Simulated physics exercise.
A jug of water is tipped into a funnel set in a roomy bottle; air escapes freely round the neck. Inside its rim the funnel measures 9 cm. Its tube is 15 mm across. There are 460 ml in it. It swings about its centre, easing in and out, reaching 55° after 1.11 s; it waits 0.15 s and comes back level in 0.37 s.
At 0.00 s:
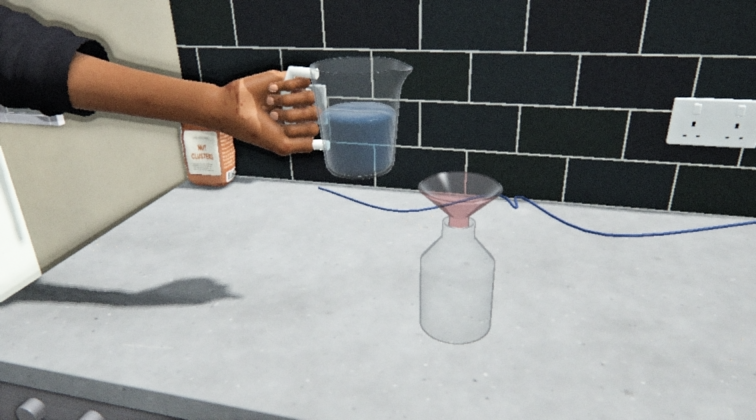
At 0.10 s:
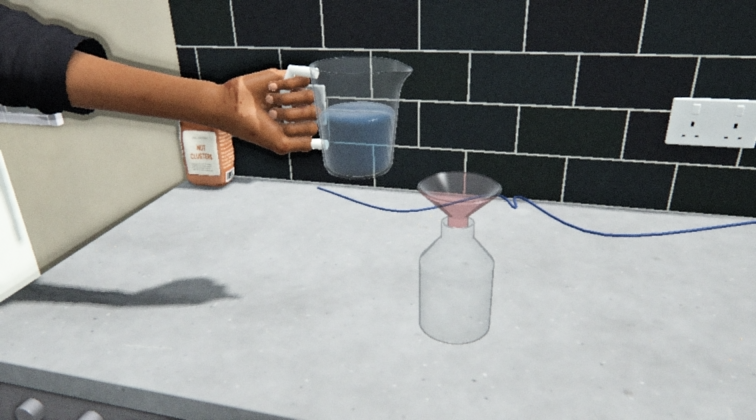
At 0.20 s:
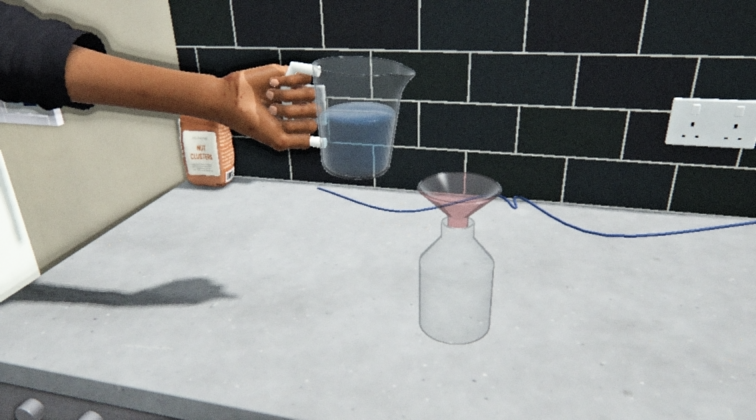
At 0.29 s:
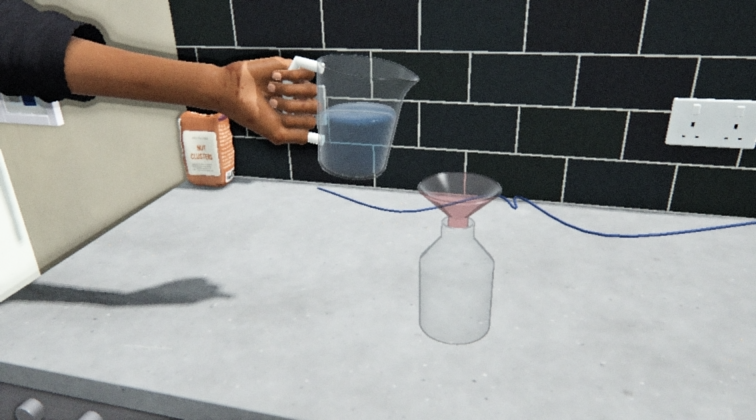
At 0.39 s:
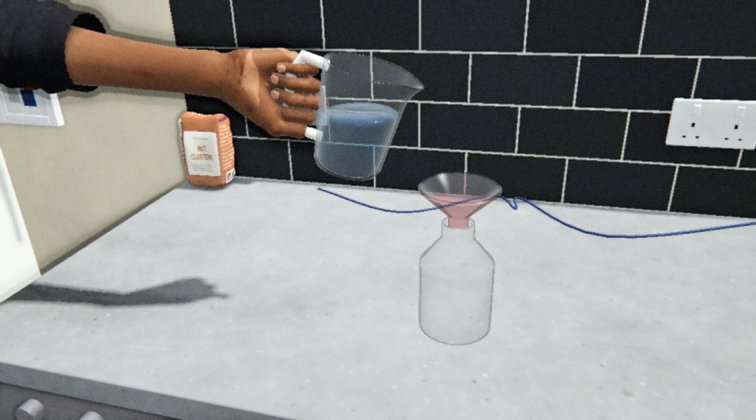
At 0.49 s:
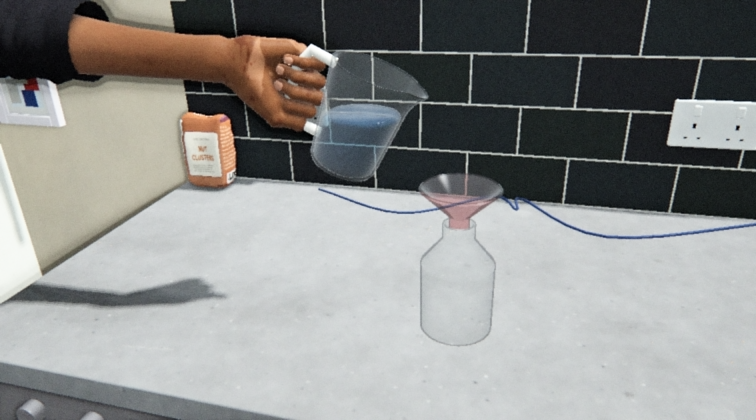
On a kitchen counter, a hand gradually tilts a jug of water rightward near a funnel-topped bottle.
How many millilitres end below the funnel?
The bottle gets roughly 55 ml.
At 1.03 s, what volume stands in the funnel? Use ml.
About 5 ml.
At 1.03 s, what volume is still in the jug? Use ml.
Some 440 ml.
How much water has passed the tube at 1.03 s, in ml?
About 0 ml.
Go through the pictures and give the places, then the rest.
It leans 0°; its right rim is at (412, 68); the water meets the walls at (333, 108) and (387, 110); the funnel's rim runs from (424, 188) to (498, 194), in the first picture.
It leans 1°; its right rim is at (412, 69); the water meets the walls at (332, 109) and (385, 111), in the second picture.
It leans 4°; its right rim is at (415, 73); the water meets the walls at (334, 109) and (386, 111), in the third picture.
It leans 9°; its right rim is at (419, 79); the water meets the walls at (332, 109) and (386, 111), in the fourth picture.
It leans 15°; its right rim is at (423, 87); the water meets the walls at (333, 109) and (389, 114), in the fifth picture.
It leans 23°; its right rim is at (428, 97); the water meets the walls at (327, 113) and (396, 114), in the sixth picture.
By 0.80 s the tilt is 45° and 0 ml has passed the tube, 0 ml is in the funnel, 460 ml in the jug and 0 ml has missed.
By 1.03 s the tilt is 54° and 0 ml has passed the tube, 5 ml is in the funnel, 445 ml in the jug and 0 ml has missed.
By 1.26 s the tilt is 55° and 15 ml has passed the tube, 15 ml is in the funnel, 410 ml in the jug and 0 ml has missed.
By 1.52 s the tilt is 11° and 35 ml has passed the tube, 15 ml is in the funnel, 400 ml in the jug and 0 ml has missed.
At rest 55 ml has passed the tube, 0 ml is in the funnel, 400 ml in the jug and 5 ml has missed.
